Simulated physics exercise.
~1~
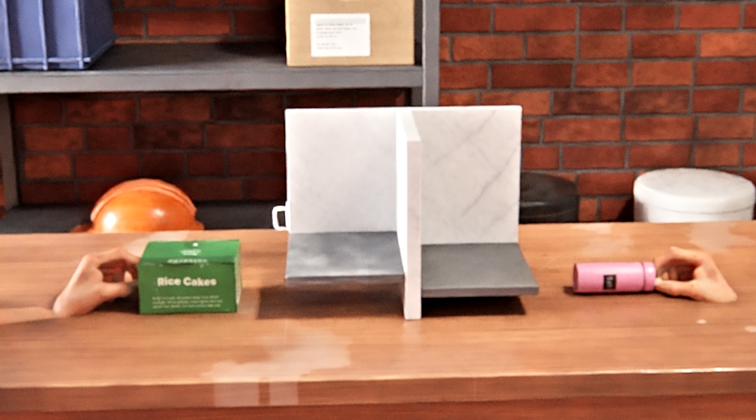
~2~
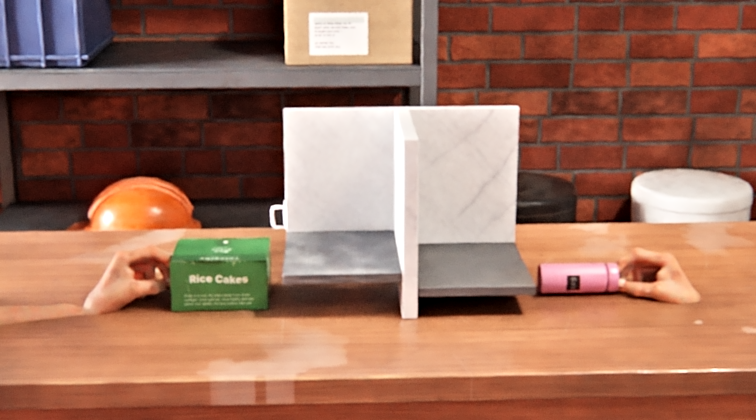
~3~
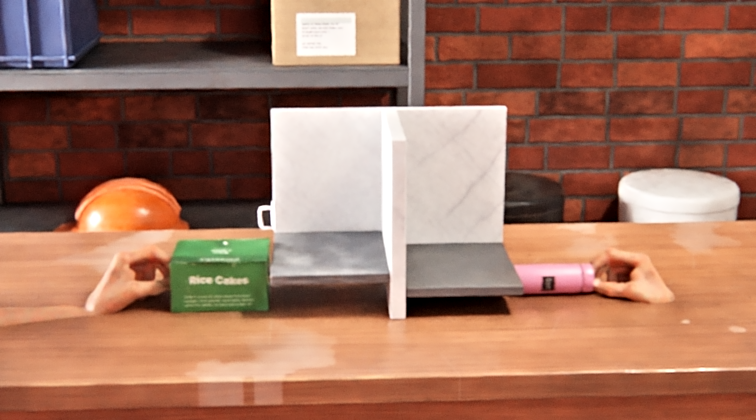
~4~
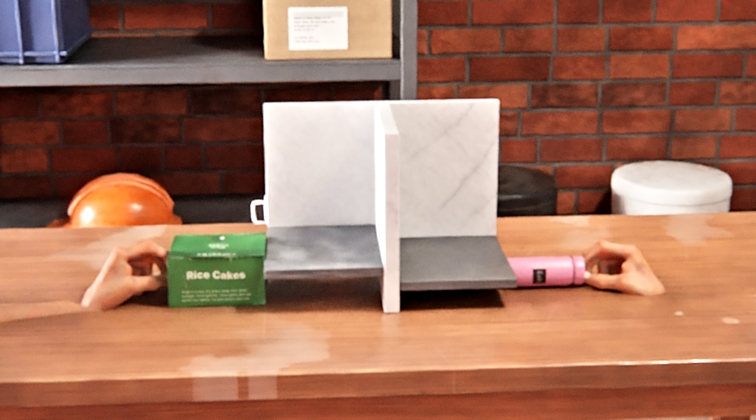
The video shows two hands on a wooden table sliding a green rice cakes box rightward and a pink bottle, lying on its side, leftward toward a marble rack with low grey shelves. Both items reach the outer shelf edges and stop there, still held by the hands.
